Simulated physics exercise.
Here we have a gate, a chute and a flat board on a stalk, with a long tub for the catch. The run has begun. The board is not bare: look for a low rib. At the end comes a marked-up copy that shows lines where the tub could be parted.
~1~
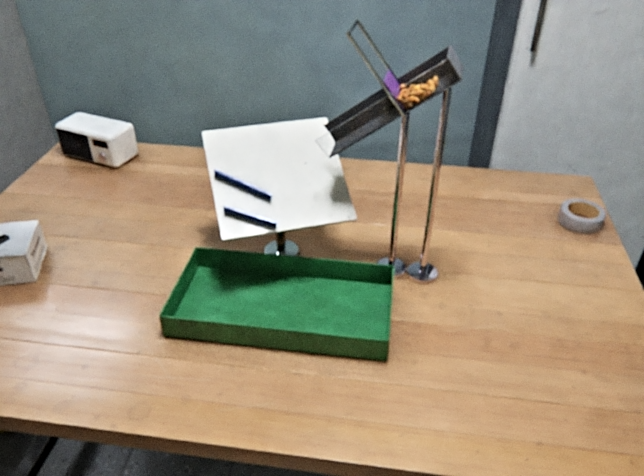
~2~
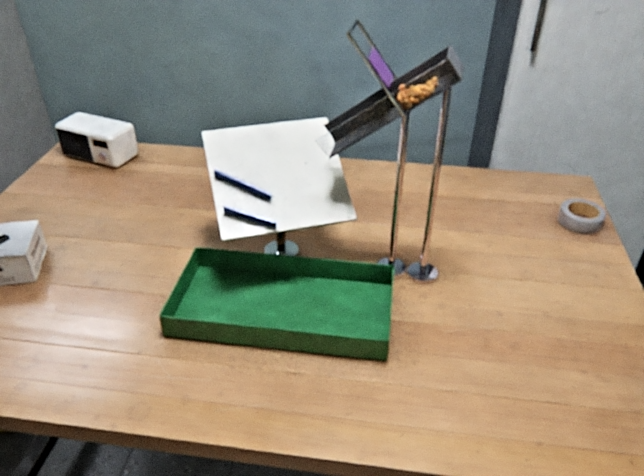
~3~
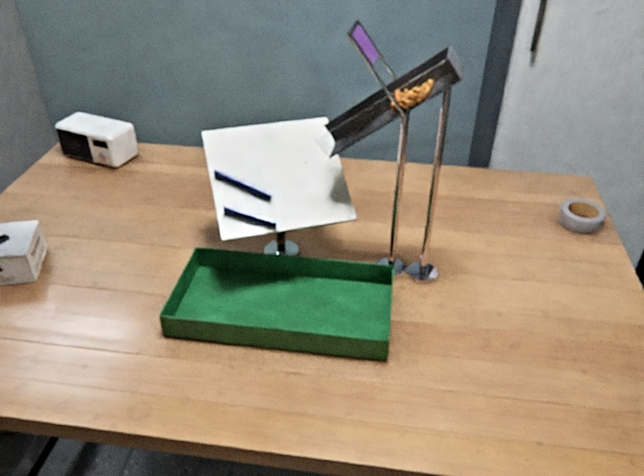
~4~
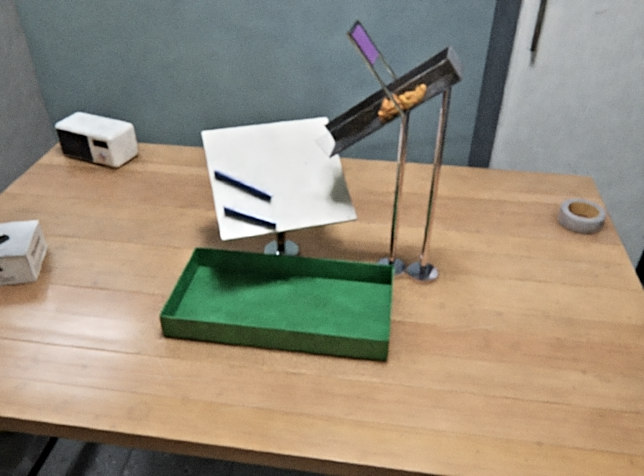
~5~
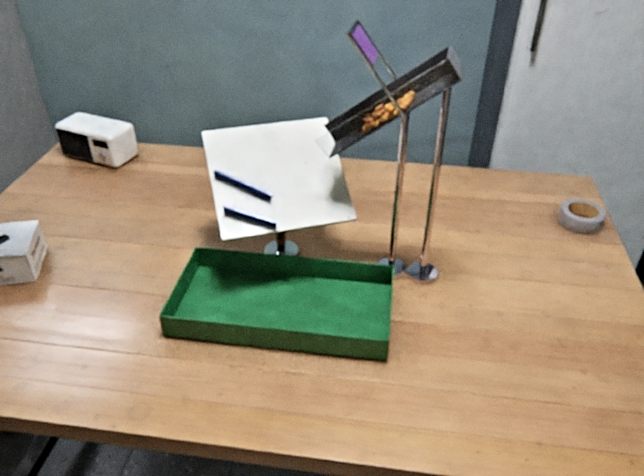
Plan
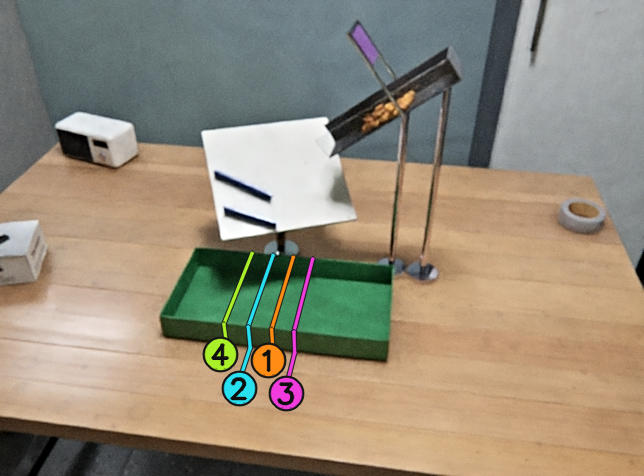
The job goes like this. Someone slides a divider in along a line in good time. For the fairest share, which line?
It is 3.
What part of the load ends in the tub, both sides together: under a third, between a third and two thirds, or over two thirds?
It is over two thirds.
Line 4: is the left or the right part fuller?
More lands on the right.
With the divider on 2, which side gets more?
Right.
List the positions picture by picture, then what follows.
The first picture shows load behind the gate near (414, 95), roasted chickpeas; lip of the chute near (333, 150), sloping fairly steeply.
The second picture shows middle of the board near (278, 174), tilted fairly steeply; middle of its low edge near (291, 229); of its high edge near (266, 124).
The third picture shows front corners of the tub near (160, 316) and (388, 341), empty; front of the load near (394, 107).
The fourth picture shows middle of the load near (402, 105); its front near (382, 118), close to a quarter of the way to the lip; rib from (224, 206) to (277, 223); rib from (214, 170) to (272, 194).
The fifth picture shows middle of the load near (389, 112); its front near (367, 121), close to half of the way to the lip.
On the marked copy, line 1 crosses the front rim at (271, 328); line 2 crosses the front rim at (248, 325); line 3 crosses the front rim at (294, 330); line 4 crosses the front rim at (224, 323).
With 1, of what is caught, a small share on the left of the divider, all but a few on the right.
With 2, of what is caught, none at all on the left of the divider, the whole lot on the right.
With 3, of what is caught, close to half on the left of the divider, close to half on the right.
With 4, of what is caught, none at all on the left of the divider, the whole lot on the right.
